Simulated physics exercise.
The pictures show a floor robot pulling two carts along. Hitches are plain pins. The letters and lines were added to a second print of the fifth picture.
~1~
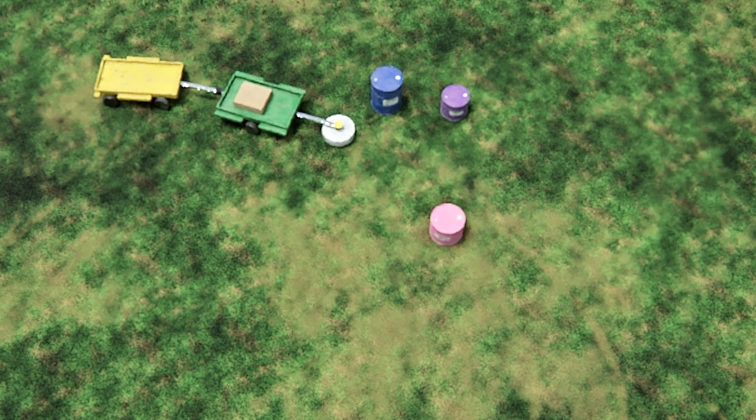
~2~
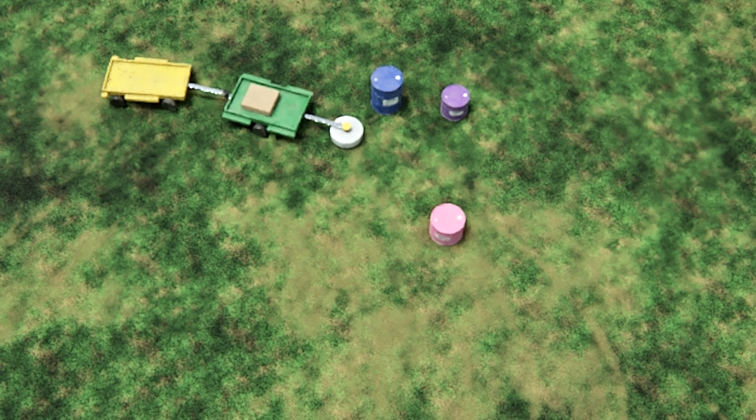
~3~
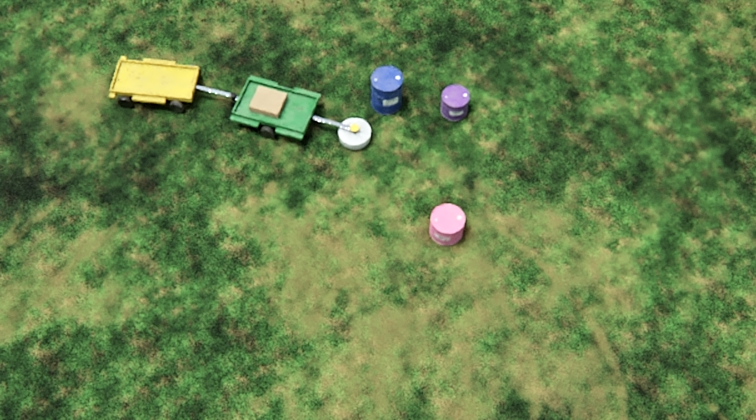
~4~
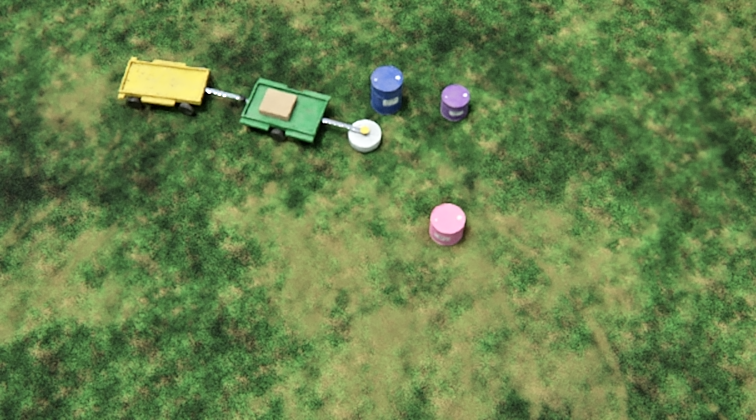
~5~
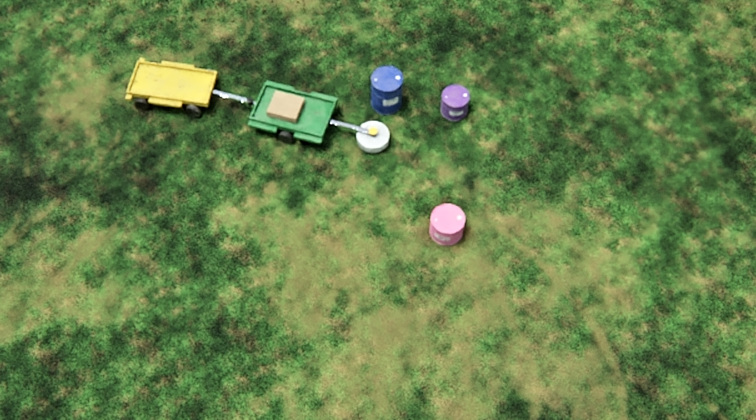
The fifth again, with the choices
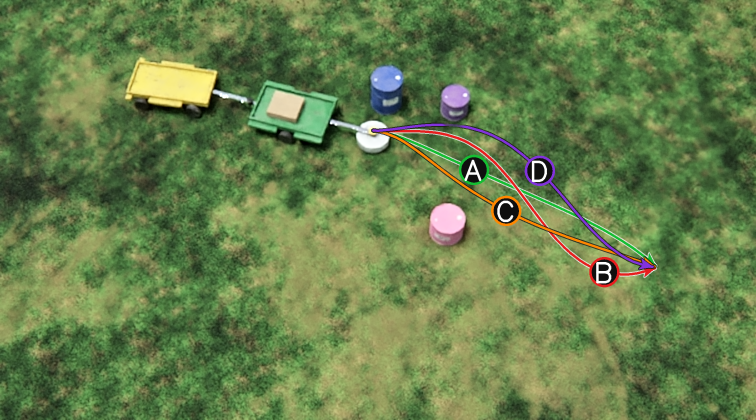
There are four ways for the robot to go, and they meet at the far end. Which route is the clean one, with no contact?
Everything gets past on A.
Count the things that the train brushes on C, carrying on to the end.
One.
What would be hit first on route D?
It meets the blue drum.
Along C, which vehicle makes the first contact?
The green cart.
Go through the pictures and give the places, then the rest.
Blue drum (387, 102); pink tub (446, 231); purple tub (454, 110), in the first frame.
Robot (347, 131); green cart (268, 104); yellow cart (147, 79); purple tub (454, 110), in the second frame.
Robot (355, 132); green cart (276, 106); yellow cart (155, 80); pink tub (446, 231), in the third frame.
Robot (365, 135); green cart (286, 109); yellow cart (165, 82); blue drum (387, 102), in the fourth frame.
Robot (373, 136); green cart (293, 111); yellow cart (172, 83); purple tub (454, 110); blue drum (387, 102); pink tub (446, 231), in the fifth frame.
On the copy, A from (373, 131) via (514, 188) to (656, 266); B from (373, 131) via (519, 191) to (655, 268); C from (373, 131) via (501, 208) to (655, 267); D from (373, 131) via (527, 159) to (653, 267).
On A. First, robot (471, 174), last cart (271, 105).
Then, robot (572, 219), last cart (371, 134).
Finally, robot (655, 272), last cart (455, 165); nothing has been touched.
By contrast, B meets the blue drum; C meets the pink tub; D meets the blue drum and purple tub.
